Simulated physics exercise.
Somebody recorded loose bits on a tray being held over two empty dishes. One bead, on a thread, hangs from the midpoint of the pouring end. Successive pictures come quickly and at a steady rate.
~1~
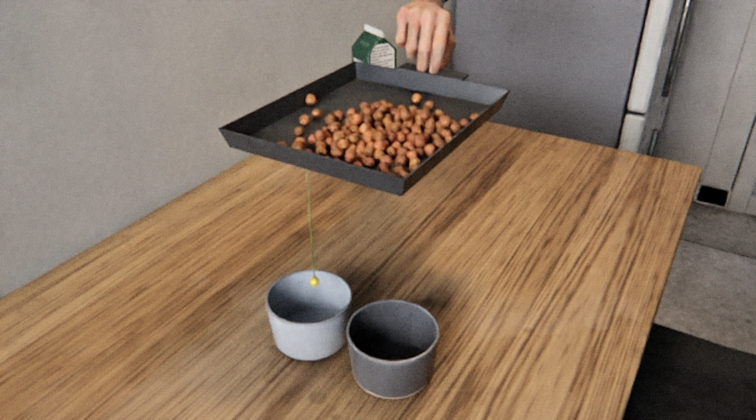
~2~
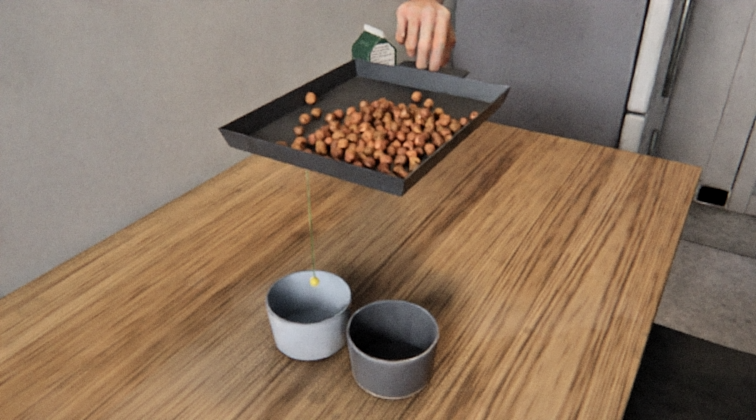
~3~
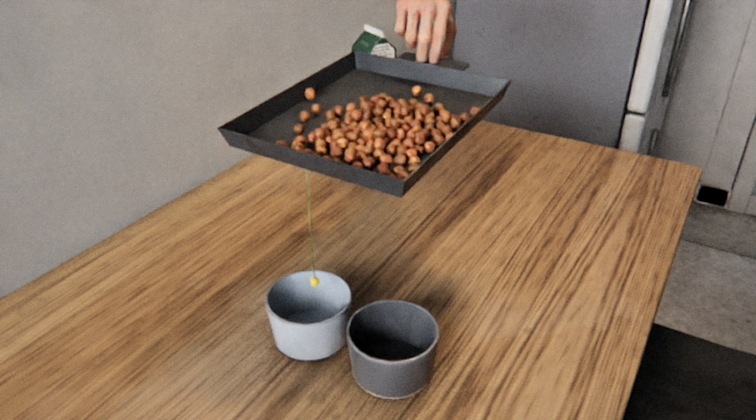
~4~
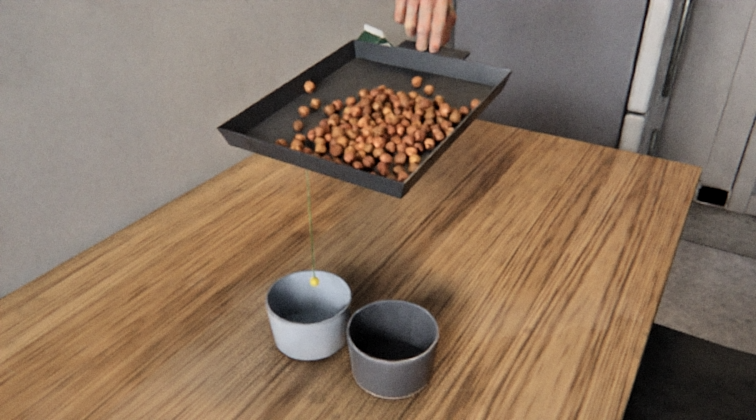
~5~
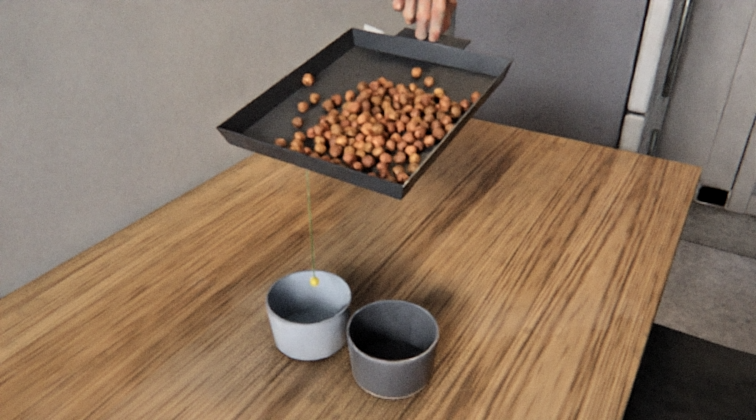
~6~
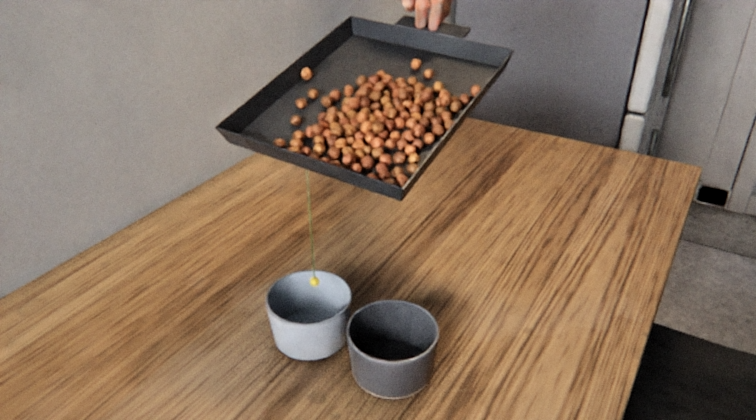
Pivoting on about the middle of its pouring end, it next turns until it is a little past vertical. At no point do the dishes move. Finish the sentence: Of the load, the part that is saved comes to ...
Less than half of it.
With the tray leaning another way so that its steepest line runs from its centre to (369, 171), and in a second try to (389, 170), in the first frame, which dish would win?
First place: The dish to the right; second place: The dish to the right.
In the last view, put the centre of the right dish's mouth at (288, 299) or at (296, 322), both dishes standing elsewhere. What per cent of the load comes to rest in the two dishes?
First placement: 10 per cent; second placement: 30 per cent.
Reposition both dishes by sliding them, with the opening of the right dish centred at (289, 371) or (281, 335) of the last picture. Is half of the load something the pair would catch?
Placing 1: A minority of it. Placing 2: A minority of it.
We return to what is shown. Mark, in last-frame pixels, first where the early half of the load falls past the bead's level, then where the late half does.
I'd say around (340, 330) at first, then around (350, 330).
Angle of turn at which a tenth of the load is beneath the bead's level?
Near 80 degrees.
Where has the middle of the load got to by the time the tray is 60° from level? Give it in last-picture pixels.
Load centre: Approx. (356, 130).
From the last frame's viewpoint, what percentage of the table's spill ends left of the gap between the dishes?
Near 80 in a hundred.
Soon, tray tipped steeply; nearly all on the tray; a stray few in the air.
A while on, tray tipped past a quarter turn; a small part on the tray; about a quarter in the right dish; about half outside both; about a quarter in the air.
Towards the end, tray tipped past a quarter turn; about a quarter in the right dish; most outside both.
Finally, tray tipped past a quarter turn; about a quarter in the right dish; none in the left dish; most outside both.
